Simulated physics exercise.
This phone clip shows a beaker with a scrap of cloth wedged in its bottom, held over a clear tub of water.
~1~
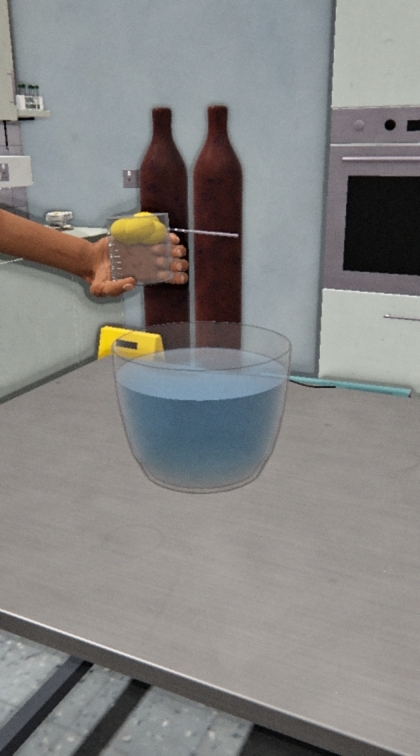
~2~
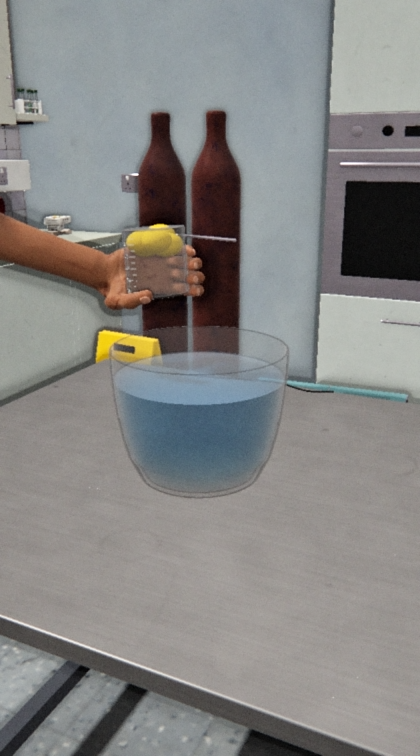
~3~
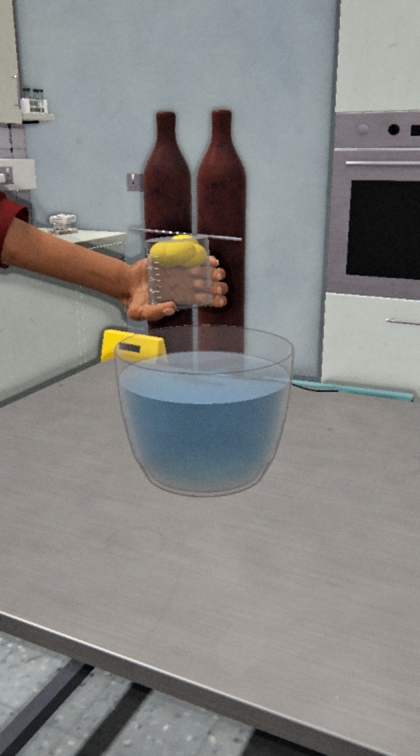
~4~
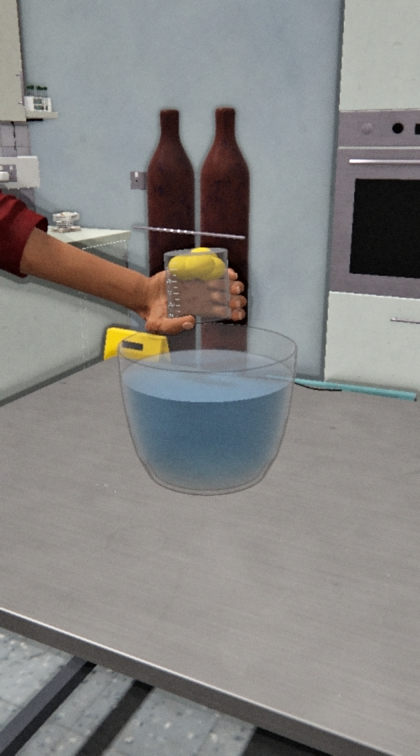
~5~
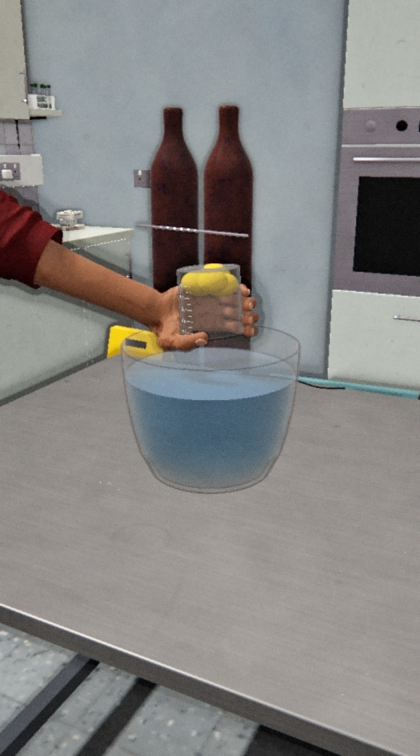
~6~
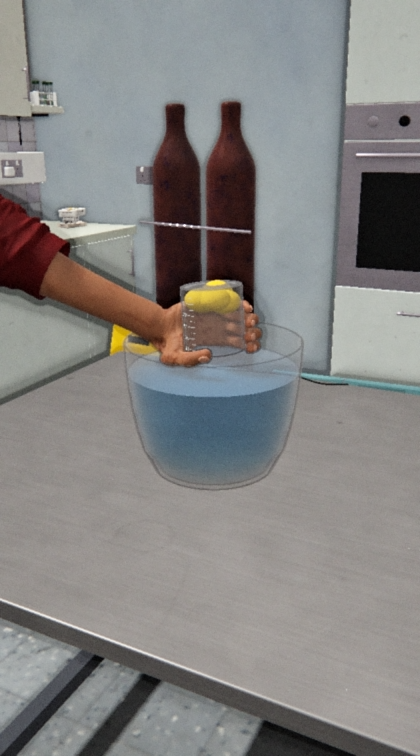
We see a hand holding an upturned clear beaker, with a scrap of yellow cloth wedged inside its raised bottom, above a clear tub of water; the hand lowers it, drifting slightly right, to just over the surface.
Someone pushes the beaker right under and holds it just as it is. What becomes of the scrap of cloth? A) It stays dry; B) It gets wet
It stays dry (A).
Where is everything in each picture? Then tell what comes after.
Beaker (140, 250) mouth down; above the clear tub, in the first picture.
Beaker (156, 262) mouth down; scrap of cloth (154, 240); coming down, in the second picture.
Beaker (179, 273) mouth down; lower, in the third picture.
Beaker (198, 286) mouth down; scrap of cloth (196, 264); lower still, in the fourth picture.
Beaker (210, 302) mouth down; close to the surface, in the fifth picture.
Beaker (213, 319) mouth down; scrap of cloth (212, 297); just over the surface, in the sixth picture.
Soon after, the beaker enters the water.
Later, air is trapped inside and holds the level down.
In the end, the beaker is under, still full of air, and the scrap of cloth is dry.
